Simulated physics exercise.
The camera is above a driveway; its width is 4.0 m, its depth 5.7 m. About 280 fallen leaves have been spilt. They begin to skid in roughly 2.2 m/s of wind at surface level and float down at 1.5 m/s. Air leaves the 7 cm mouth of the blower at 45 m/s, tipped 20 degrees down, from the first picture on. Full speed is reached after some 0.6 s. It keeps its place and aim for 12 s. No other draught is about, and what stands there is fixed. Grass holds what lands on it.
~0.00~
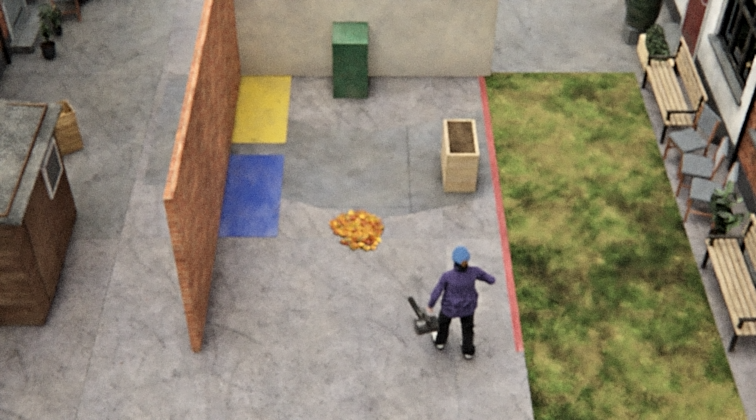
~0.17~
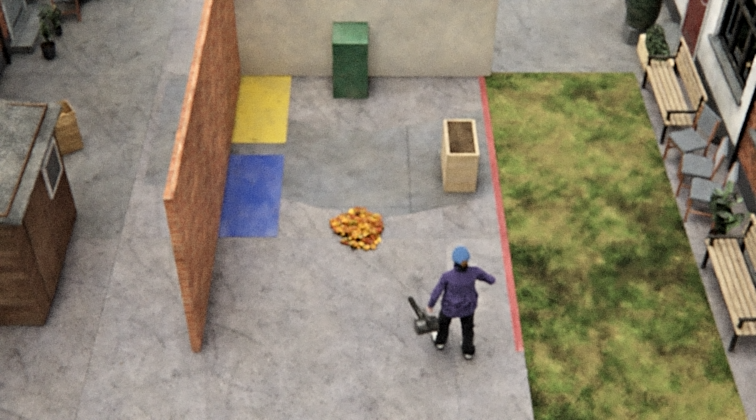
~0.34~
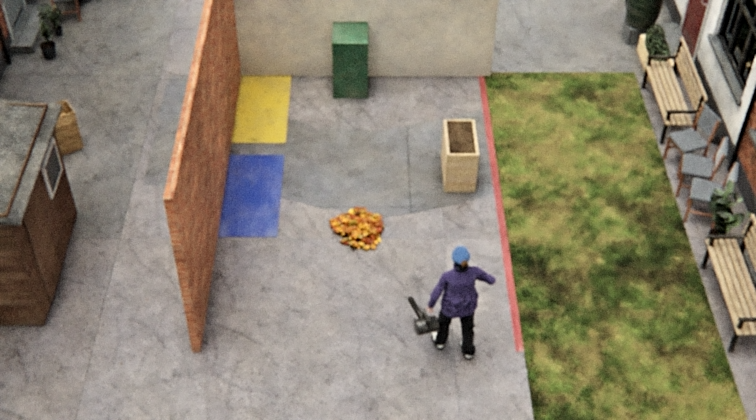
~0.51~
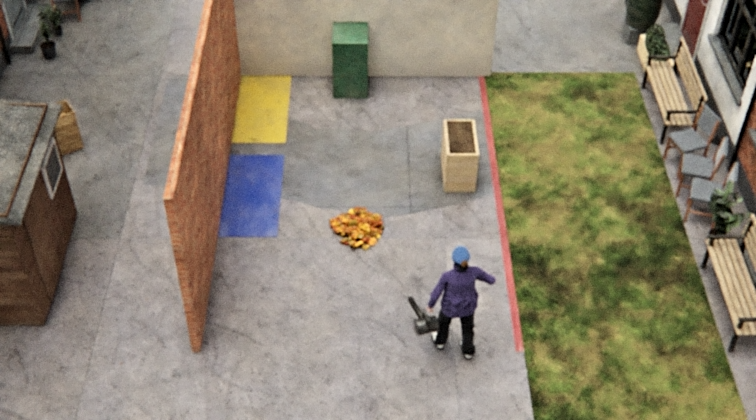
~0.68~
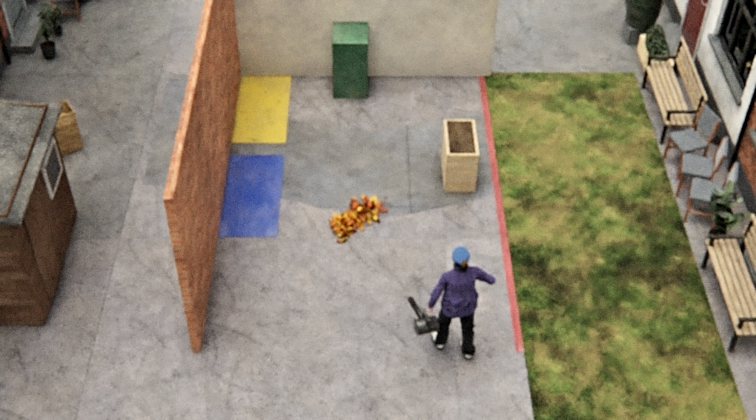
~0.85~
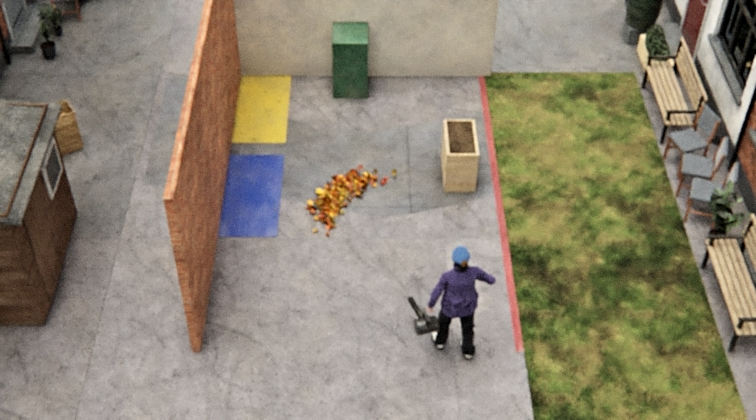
The video shows a person in a blue cap and purple top holding a blower near a pile of orange leaves on paved ground; the leaves first lie still, then shift away, slightly leftward, and spread into a loose scatter.
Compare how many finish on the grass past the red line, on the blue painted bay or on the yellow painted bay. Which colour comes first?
It is yellow that takes the most.
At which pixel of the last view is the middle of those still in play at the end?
Around (266, 97).
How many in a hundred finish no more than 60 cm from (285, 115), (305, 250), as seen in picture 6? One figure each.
In turn about 25 %, 0 %.
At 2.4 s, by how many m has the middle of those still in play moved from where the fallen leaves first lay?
About 3.0 m.
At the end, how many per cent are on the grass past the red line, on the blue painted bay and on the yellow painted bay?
Roughly 0 % red, 2 % blue, 70 % yellow.
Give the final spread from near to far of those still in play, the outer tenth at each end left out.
About 1.2 m.
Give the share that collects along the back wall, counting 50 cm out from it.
Some 40 per cent.
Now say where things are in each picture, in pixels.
In the first frame, the middle of the fallen leaves is near (361, 228), none has stirred yet and the mouth of the blower is at (410, 299).
In the second frame, the middle of the fallen leaves is near (359, 228), none has stirred yet, the blue painted bay is centred on (252, 194), the red line is centred on (501, 194) and the yellow painted bay is centred on (263, 108).
In the third frame, the middle of the fallen leaves is near (359, 228), none has stirred yet, the top of a planter is at (461, 137) and the top of a bin is at (350, 33).
In the fourth frame, the middle of the fallen leaves is near (359, 228) and none has stirred yet.
In the fifth frame, the middle of the fallen leaves is near (351, 218), the farthest in sight from the blower is at (364, 197) and about 65 % have left their places.
In the sixth frame, the middle of the fallen leaves is near (335, 192), the farthest in sight from the blower is at (341, 177) and all have left their places.
After 2.4 s, 98 % are on the move or not yet settled, 9 % are on the blue painted bay, 0 % on the grass past the red line and 44 % on the yellow painted bay; the middle of those still in play is near (278, 109).
After 3.8 s, 76 % are on the move or not yet settled, 4 % are on the blue painted bay, 0 % on the grass past the red line and 62 % on the yellow painted bay; the middle of those still in play is near (268, 98).
After 6.6 s, 61 % are on the move or not yet settled, 2 % are on the blue painted bay, 0 % on the grass past the red line and 64 % on the yellow painted bay; the middle of those still in play is near (266, 97).
After 12.0 s, at the end, 2 % are on the blue painted bay, 0 % on the grass past the red line and 66 % on the yellow painted bay; the middle of those still in play is near (266, 97).
